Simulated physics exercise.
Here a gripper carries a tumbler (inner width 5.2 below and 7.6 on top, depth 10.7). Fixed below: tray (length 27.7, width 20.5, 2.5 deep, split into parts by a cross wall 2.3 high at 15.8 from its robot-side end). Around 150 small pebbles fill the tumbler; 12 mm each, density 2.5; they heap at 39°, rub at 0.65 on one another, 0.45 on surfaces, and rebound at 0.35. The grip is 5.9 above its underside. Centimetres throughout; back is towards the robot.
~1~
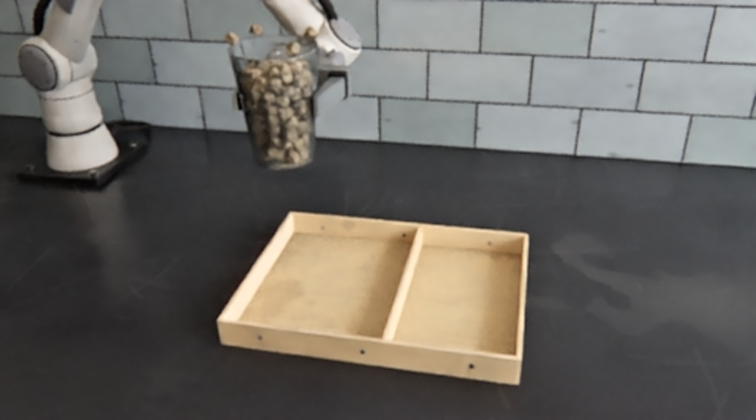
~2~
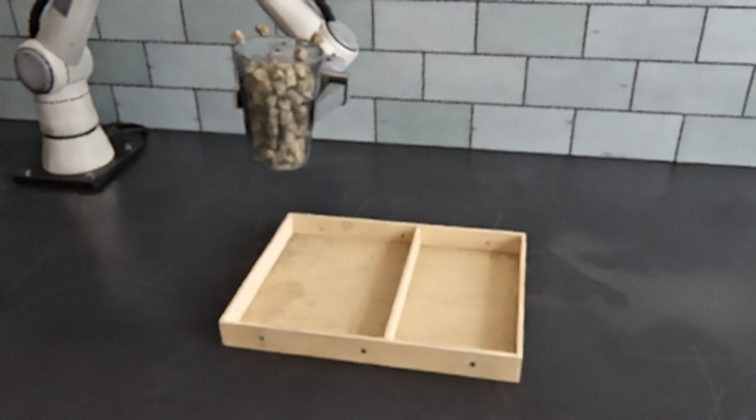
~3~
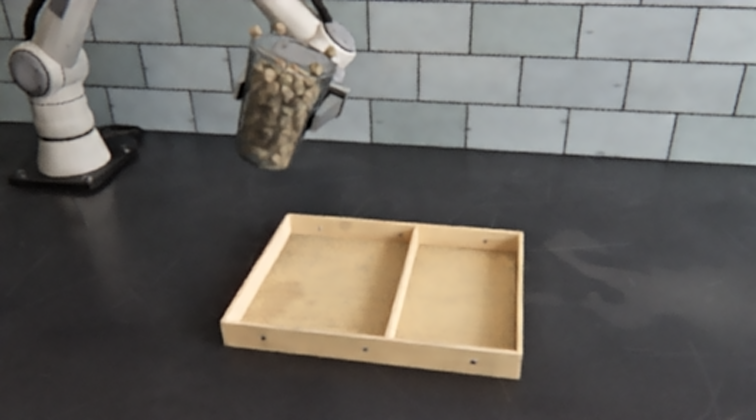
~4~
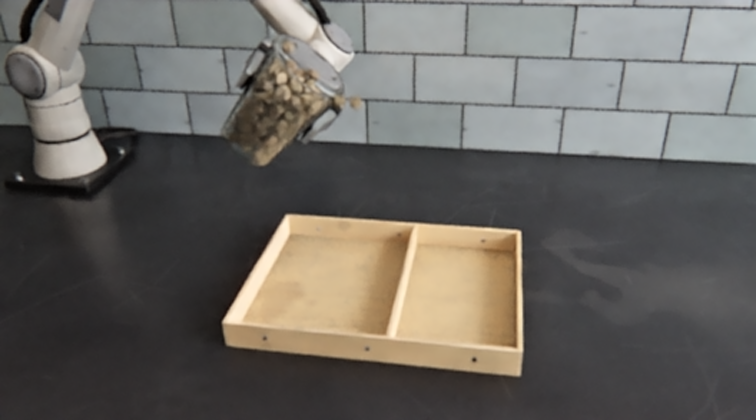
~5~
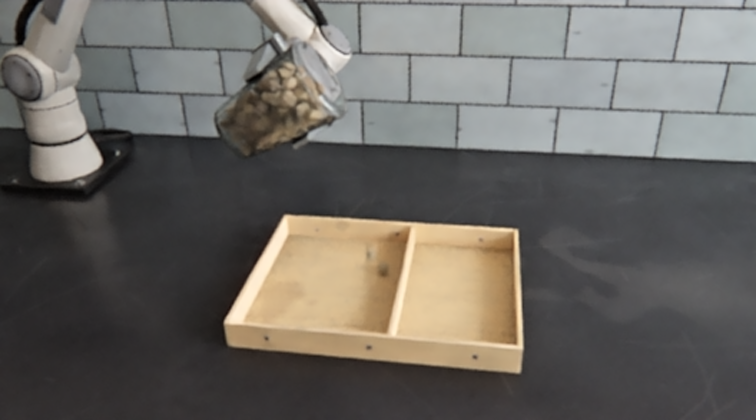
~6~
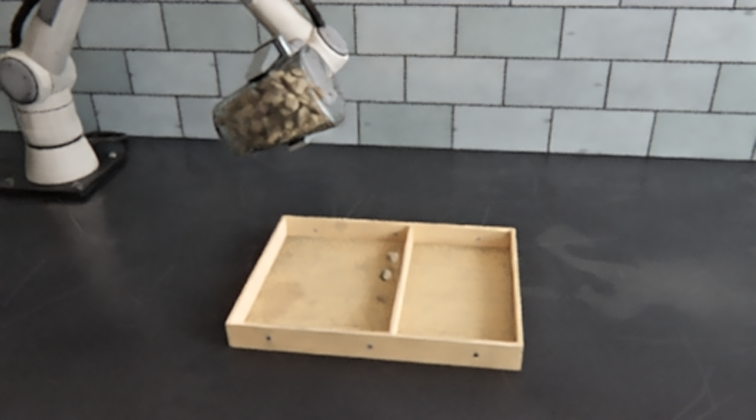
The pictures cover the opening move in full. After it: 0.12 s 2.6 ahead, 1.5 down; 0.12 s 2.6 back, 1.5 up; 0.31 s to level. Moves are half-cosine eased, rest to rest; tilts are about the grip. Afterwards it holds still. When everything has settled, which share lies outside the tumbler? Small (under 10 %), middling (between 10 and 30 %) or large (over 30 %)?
Answer: Small; under 10 % of the small pebbles finish outside the tumbler.
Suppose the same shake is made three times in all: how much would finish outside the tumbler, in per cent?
It would be near 5 per cent.
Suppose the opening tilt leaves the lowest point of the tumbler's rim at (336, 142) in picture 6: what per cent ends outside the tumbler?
About 25 per cent.
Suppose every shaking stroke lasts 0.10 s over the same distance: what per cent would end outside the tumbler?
Then about 5 per cent.
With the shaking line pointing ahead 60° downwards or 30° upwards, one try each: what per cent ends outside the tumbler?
Some 0 and 10 per cent.
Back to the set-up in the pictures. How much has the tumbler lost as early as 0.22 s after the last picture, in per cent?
Near 0 per cent so far.
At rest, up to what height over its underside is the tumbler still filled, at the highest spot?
Roughly 10.5 cm.
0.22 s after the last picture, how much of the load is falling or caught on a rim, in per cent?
Roughly 0 per cent.
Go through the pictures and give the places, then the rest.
In the first picture, the tumbler middle at (280, 106), level; upper third of the load around (275, 79), from x 230 to 310, top at y 30; 147 in the tumbler.
In the second picture, the tumbler middle at (279, 107), tilted 6° forward; upper third of the load around (276, 81), from x 235 to 320, top at y 30.
In the third picture, the tumbler middle at (278, 108), tilted 22° forward; upper third of the load around (279, 82), from x 245 to 330, top at y 30.
In the fourth picture, the tumbler middle at (276, 108), tilted 41° forward; upper third of the load around (282, 87), from x 235 to 355, top at y 45; 145 in the tumbler, 2 in flight or on a rim.
In the fifth picture, the tumbler middle at (275, 108), tilted 57° forward; upper third of the load around (284, 89), from x 230 to 385, top at y 65; 145 in the tumbler, 2 in the robot-side part.
In the sixth picture, the tumbler middle at (275, 109), tilted 63° forward; upper third of the load around (281, 93), from x 225 to 395, top at y 75; 145 in the tumbler, 2 in the robot-side part.
Then, 0.22 s on, tilted 63° forward, highest piece 24 above the table; 145 in the tumbler, 2 in the robot-side part.
Then, 0.44 s on, tilted 18° forward, highest piece 25 above the table; 143 in the tumbler, 4 in the robot-side part.
Then, 0.75 s on, level, highest piece 26 above the table; 143 in the tumbler, 4 in the robot-side part.
Then, 1.80 s on, level, highest piece 26 above the table; 143 in the tumbler, 4 in the robot-side part.
In the end, 143 in the tumbler, 4 in the robot-side part. That is 3 % outside the tumbler.
